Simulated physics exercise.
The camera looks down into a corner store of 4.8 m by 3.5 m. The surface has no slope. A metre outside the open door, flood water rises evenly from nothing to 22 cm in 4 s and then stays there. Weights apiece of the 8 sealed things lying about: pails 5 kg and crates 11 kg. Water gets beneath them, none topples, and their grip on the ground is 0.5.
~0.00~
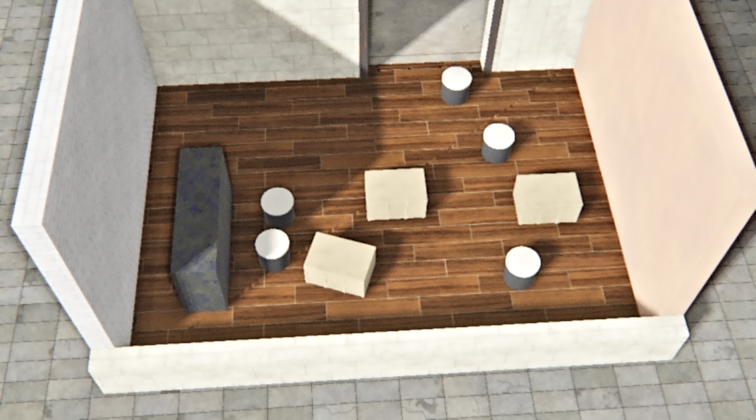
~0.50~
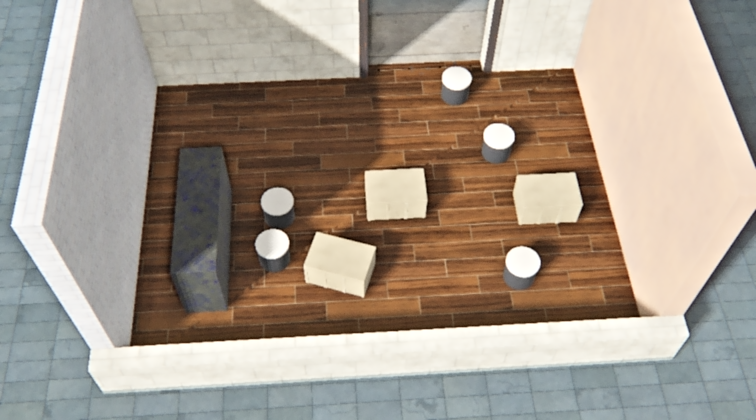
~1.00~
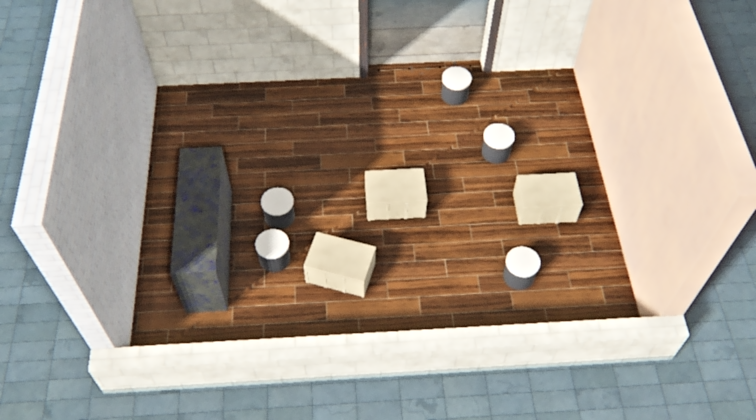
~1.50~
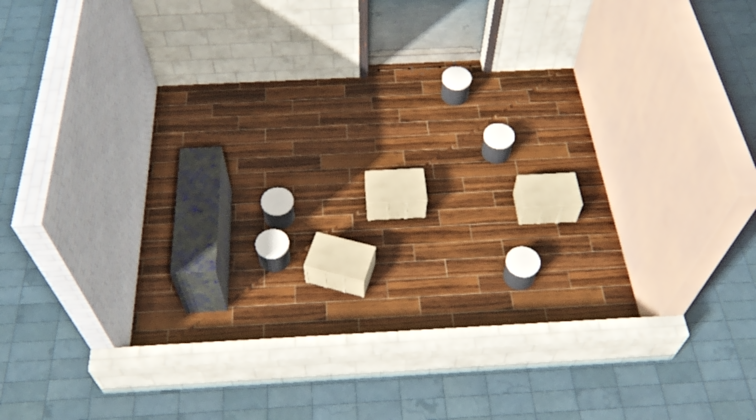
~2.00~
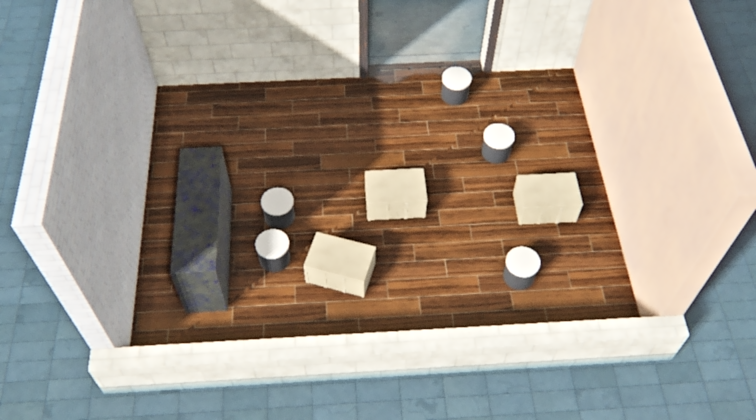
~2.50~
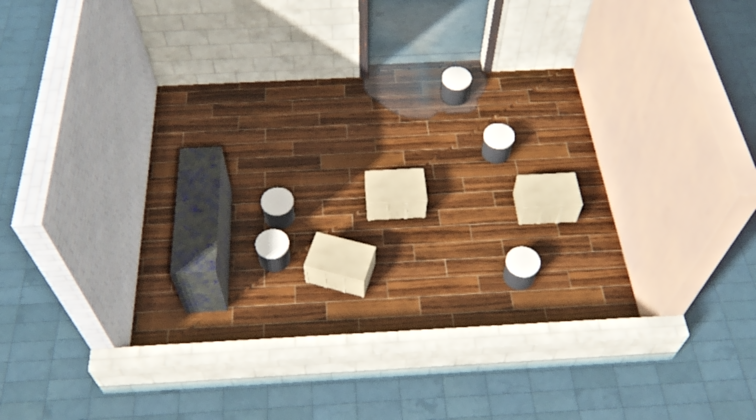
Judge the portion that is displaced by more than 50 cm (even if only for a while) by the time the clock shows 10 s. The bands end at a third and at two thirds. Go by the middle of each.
That comes to at least two thirds.
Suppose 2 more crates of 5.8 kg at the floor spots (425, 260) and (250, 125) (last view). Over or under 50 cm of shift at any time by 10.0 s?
In turn: Past it, under.
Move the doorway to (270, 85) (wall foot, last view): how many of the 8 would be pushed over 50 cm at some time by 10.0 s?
Then 6.
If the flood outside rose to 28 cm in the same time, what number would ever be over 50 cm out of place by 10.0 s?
Then 8.
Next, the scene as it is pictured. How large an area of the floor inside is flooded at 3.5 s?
About 3.0 m2.
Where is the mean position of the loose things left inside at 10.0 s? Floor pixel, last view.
Near (374, 259).
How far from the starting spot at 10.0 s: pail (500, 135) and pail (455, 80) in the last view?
In turn: 120 cm, 300 cm.
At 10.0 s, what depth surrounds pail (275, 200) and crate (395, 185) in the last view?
Roughly 4 and 13 cm.
After 3.5 s 0 of 8 are over 50 cm from their spots; 0 afloat.
After 4.5 s 1 of 8 are over 50 cm from their spots; 0 afloat.
After 7.0 s 6 of 8 are over 50 cm from their spots; 8 afloat.
After 10.0 s 7 of 8 are over 50 cm from their spots, and 8 have been at some point; 6 afloat.
